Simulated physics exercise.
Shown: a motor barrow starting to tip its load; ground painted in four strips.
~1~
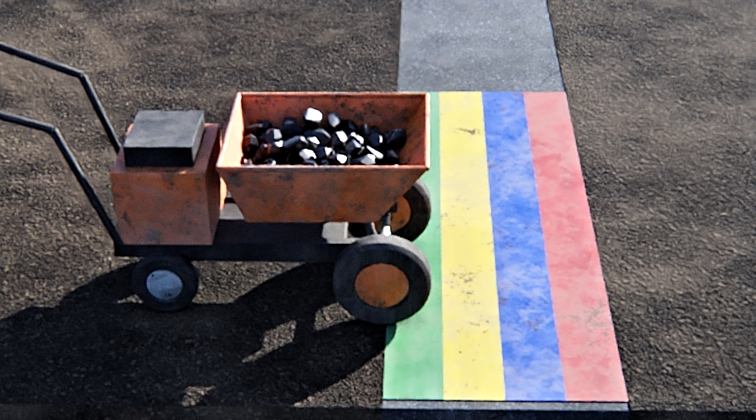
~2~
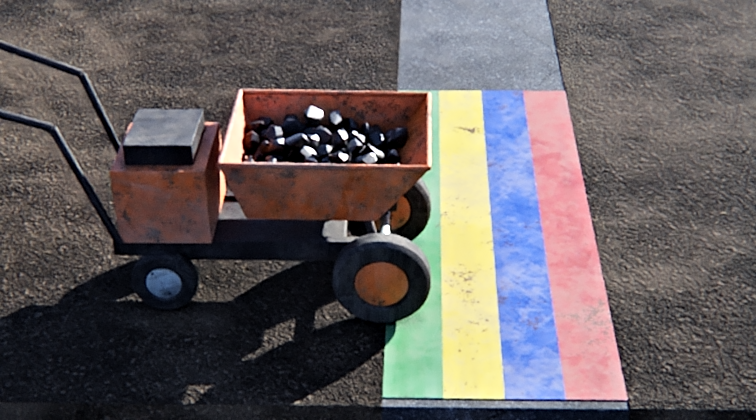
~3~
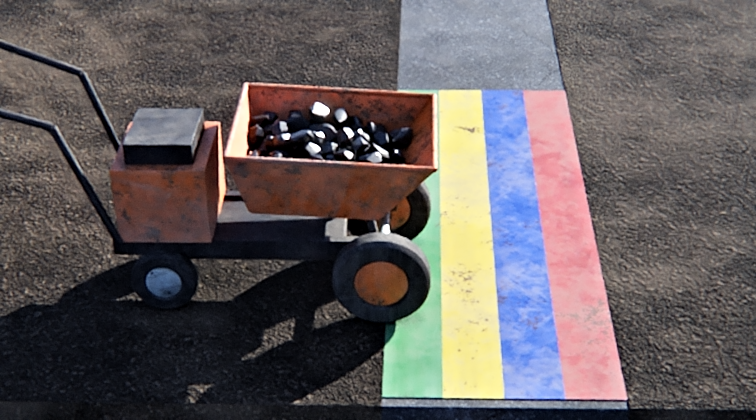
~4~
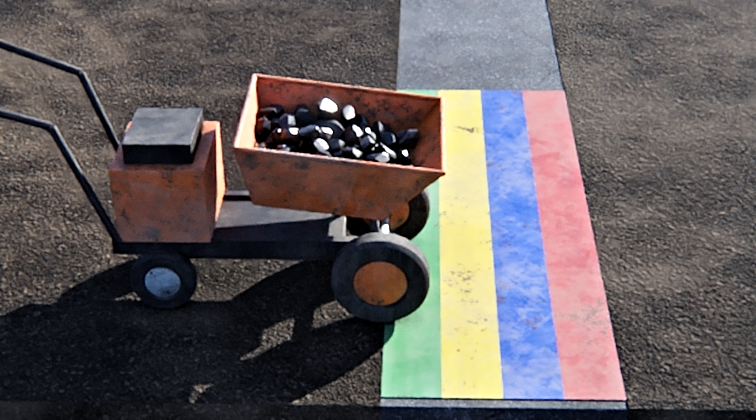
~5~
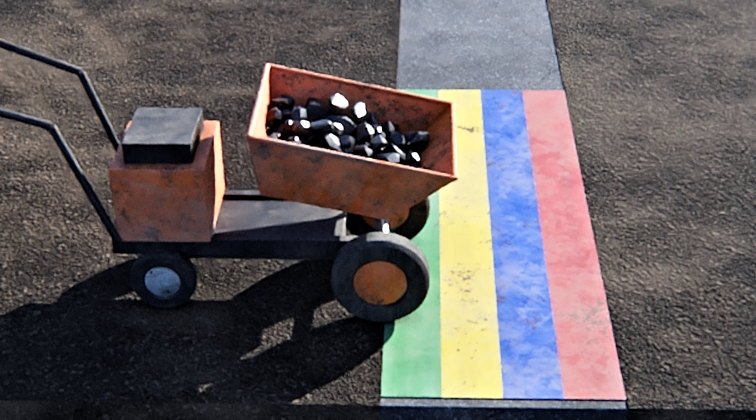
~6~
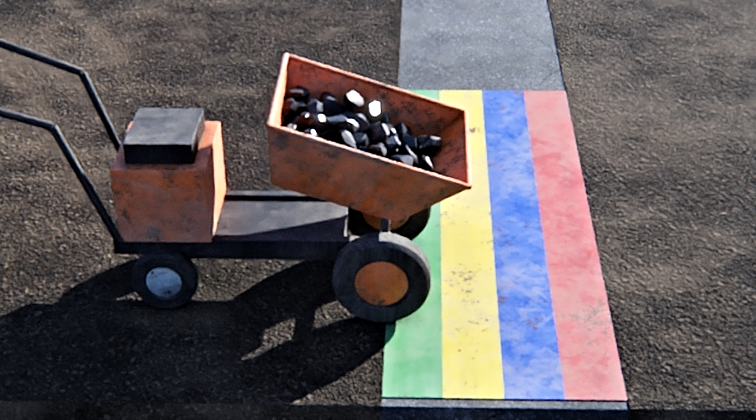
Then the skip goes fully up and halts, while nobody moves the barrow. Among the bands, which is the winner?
That would be the red band.
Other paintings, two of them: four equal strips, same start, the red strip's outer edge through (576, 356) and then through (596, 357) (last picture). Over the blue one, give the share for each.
About 0 % and 10 %.
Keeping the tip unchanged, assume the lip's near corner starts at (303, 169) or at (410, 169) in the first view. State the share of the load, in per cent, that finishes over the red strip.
The share would be near 10 percent, and then near 30 percent.
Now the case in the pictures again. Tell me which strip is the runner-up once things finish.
Behind the top strip comes blue.
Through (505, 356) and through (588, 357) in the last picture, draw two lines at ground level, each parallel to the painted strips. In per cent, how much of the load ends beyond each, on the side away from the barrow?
That's 80 per cent for the first and 40 per cent for the second.
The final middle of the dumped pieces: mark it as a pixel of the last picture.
I'd mark it at roughly (568, 273).
Soon, skip tipped steeply; all in the skip.
A while on, skip tipped right over; about two thirds in the skip; a small part over the blue strip; a small part over the red strip; a stray few falling.
Towards the end, skip tipped right over; about a quarter in the skip; about a quarter over the blue strip; about a third over the red strip; about a quarter off the paint.
Finally, skip tipped right over; about a quarter in the skip; none over the green strip; none over the yellow strip; about a quarter over the blue strip; about a third over the red strip; about a quarter off the paint.
